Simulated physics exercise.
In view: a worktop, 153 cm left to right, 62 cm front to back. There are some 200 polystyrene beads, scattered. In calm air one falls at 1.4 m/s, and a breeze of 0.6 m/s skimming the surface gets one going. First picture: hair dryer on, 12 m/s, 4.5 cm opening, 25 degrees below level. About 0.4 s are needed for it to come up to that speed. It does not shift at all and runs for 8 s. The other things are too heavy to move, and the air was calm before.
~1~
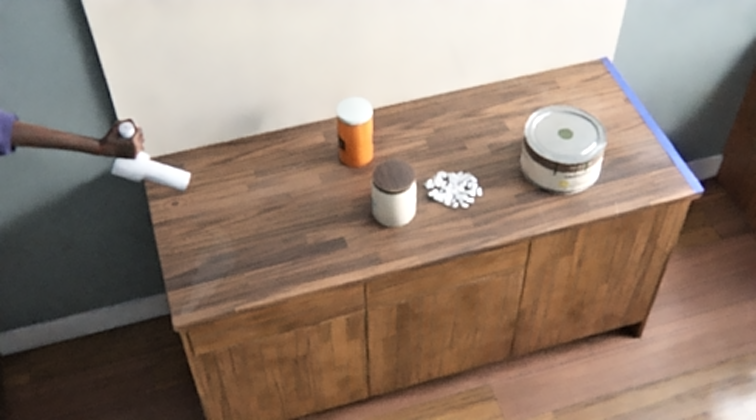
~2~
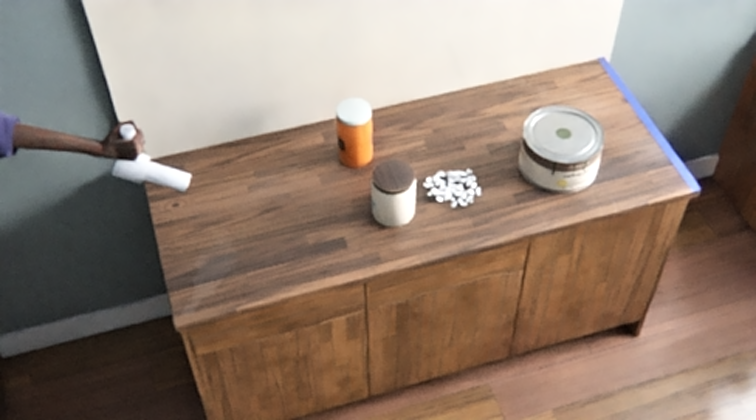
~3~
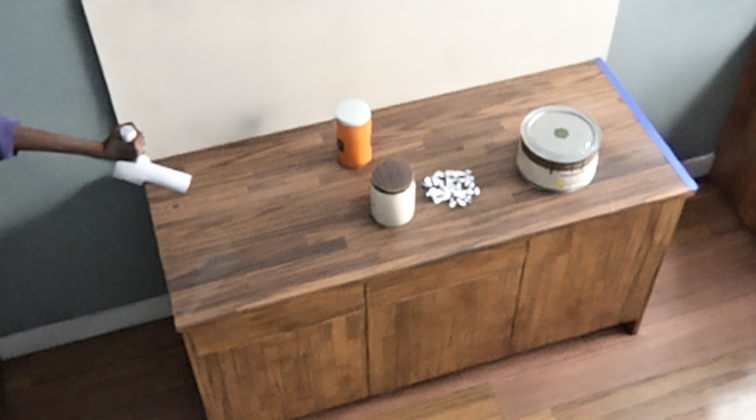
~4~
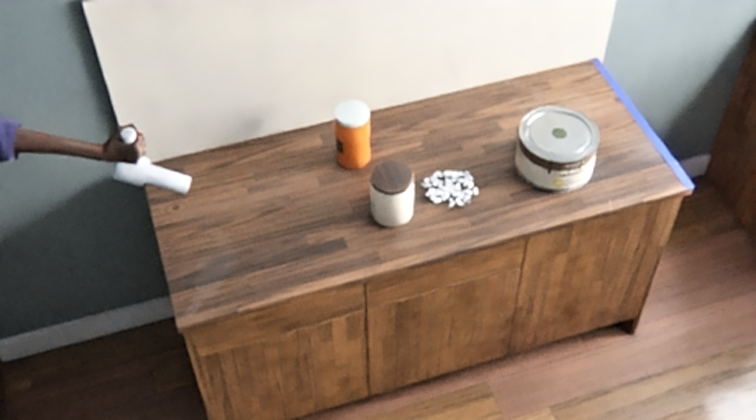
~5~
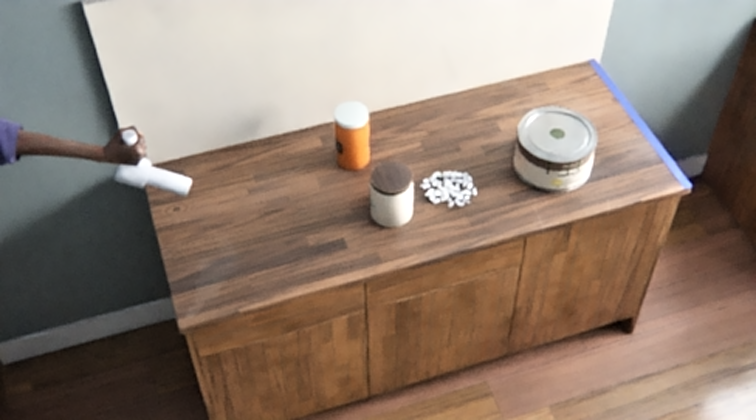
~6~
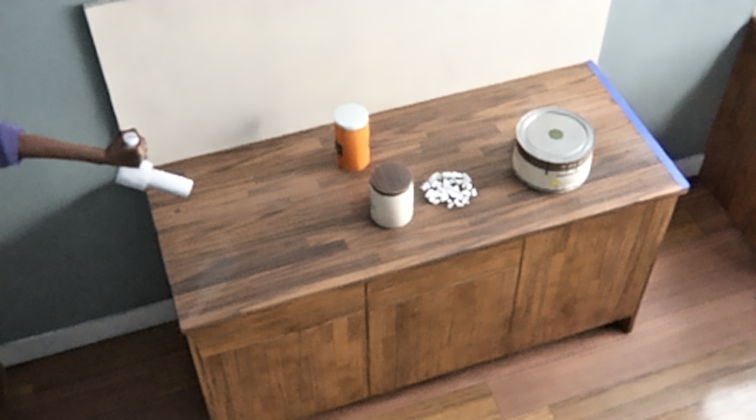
On a wooden cabinet top, a hand at the left holds a white hair dryer pointed toward an orange container, a lidded jar, a pile of small white pieces and a large tin, and nothing on the surface visibly moves.
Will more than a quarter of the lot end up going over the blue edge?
I'd bet the limit of a quarter at that edge holds.
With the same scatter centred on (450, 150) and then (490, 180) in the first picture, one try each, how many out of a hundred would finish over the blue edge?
Taking the two spots in order, you'd get 70 percent and then 2 percent.
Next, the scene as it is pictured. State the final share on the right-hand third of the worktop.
Around 0 per cent.
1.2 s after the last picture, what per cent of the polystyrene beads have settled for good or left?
50 %.
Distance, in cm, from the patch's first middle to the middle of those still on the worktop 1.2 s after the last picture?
The centre sits some 5 cm from where it began.
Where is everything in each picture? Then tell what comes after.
The middle of the polystyrene beads is near (455, 189), none has stirred yet and the mouth of the hair dryer is at (187, 182), in the first frame.
The middle of the polystyrene beads is near (454, 189), none has stirred yet and the blue edge is centred on (649, 119), in the second frame.
The middle of the polystyrene beads is near (451, 186), none has stirred yet, the top of a jar is at (392, 175) and the top of a jar is at (352, 110), in the third frame.
The middle of the polystyrene beads is near (450, 186) and none has stirred yet, in the fourth frame.
The middle of the polystyrene beads is near (449, 187) and none has stirred yet, in the fifth frame.
The middle of the polystyrene beads is near (448, 188) and none has stirred yet, in the sixth frame.
Then, 1.2 s after the last picture, 50 % are on the move or not yet settled, 0 % are over the blue edge; the middle of those still in play is near (466, 195).
Then, 2.2 s after the last picture, 24 % are on the move or not yet settled, 2 % are over the blue edge; the middle of those still in play is near (495, 186).
Then, 4.0 s after the last picture, 5 % are on the move or not yet settled, 2 % are over the blue edge.
Then, 7.6 s after the last picture, at the end, 2 % are over the blue edge.
